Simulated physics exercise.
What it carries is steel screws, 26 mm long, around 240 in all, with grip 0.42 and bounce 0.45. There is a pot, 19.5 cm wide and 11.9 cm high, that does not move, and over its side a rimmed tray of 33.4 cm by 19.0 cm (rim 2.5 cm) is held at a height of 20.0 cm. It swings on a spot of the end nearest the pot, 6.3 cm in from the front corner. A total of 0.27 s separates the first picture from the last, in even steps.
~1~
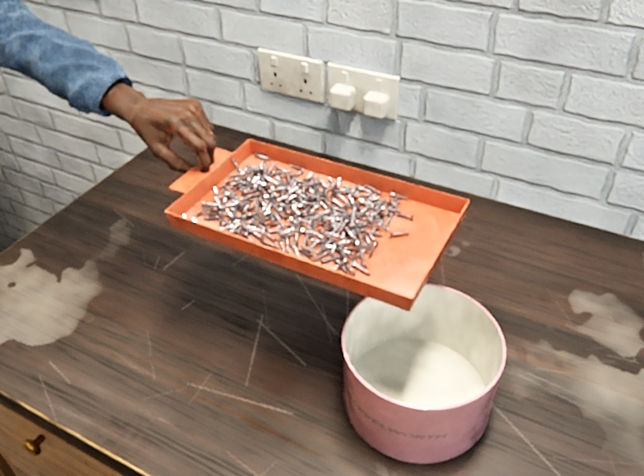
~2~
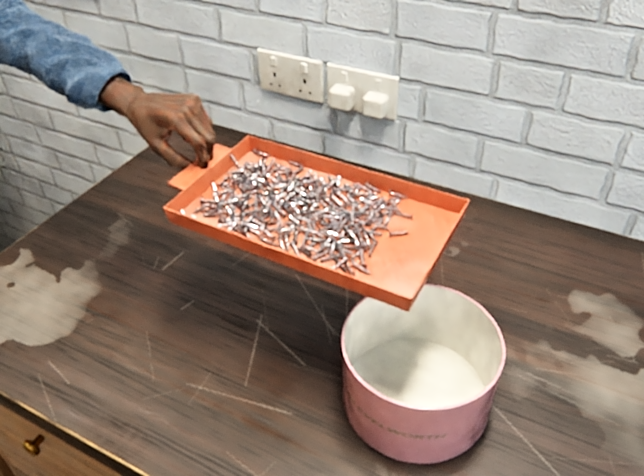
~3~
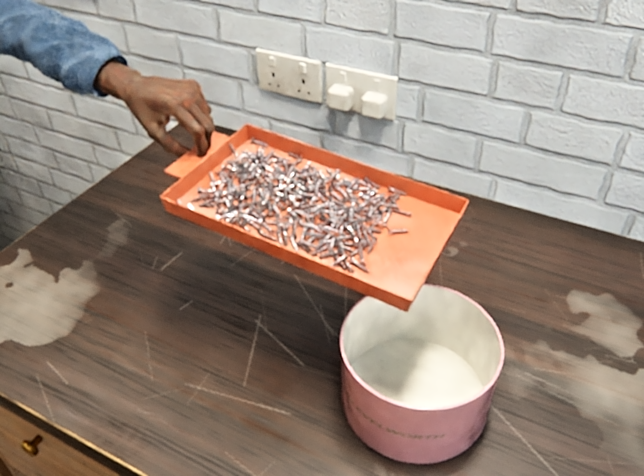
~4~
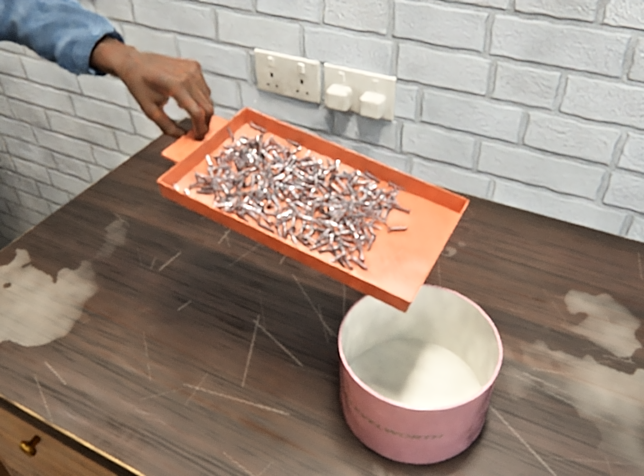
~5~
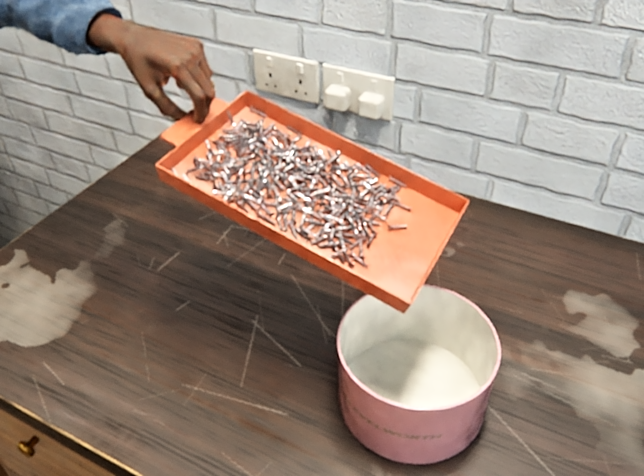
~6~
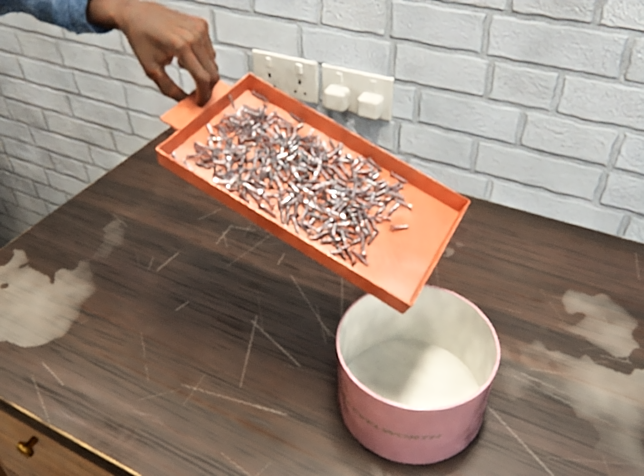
The clip opens on a hand holding an orange rimmed tray of small metal pieces nearly level above a dark worn tabletop, beside a pink pot. The hand then steadily raises the tray's left end, steepening its slant toward the right, while the pieces stay spread across it and the pot stays still.
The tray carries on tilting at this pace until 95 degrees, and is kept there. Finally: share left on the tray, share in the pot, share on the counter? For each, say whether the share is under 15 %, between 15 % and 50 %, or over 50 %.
Tray: Under 15 %; pot: Over 50 %; counter: Between 15 % and 50 %.
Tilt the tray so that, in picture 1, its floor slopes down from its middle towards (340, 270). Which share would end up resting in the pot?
Something like 95 in a hundred.
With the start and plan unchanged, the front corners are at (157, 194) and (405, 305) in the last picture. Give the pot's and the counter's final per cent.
You'd end with pot at 90 and counter at 5.
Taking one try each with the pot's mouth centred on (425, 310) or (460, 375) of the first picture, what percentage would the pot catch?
The shares would be near 60 and 65 per cent respectively.
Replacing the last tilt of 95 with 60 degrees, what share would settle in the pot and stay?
Roughly 30 %.
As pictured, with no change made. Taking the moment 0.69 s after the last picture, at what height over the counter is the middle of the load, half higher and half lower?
I'd put it near 12 cm.
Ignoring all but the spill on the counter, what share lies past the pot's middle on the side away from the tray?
Around 100 per cent, give or take.
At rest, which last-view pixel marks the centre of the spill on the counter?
Around (541, 390).
Then, 0.42 s after the last picture, tilt 56 degrees; the tray holds 100 %, the pot 0 %.
Then, 0.69 s after the last picture, tilt 80 degrees; the tray holds 35 %, the pot 35 %.
Then, 1.07 s after the last picture, tilt 95 degrees; the tray holds 15 %, the pot 60 %.
In the end, tray 0 %, pot 70 %, counter 25 %.
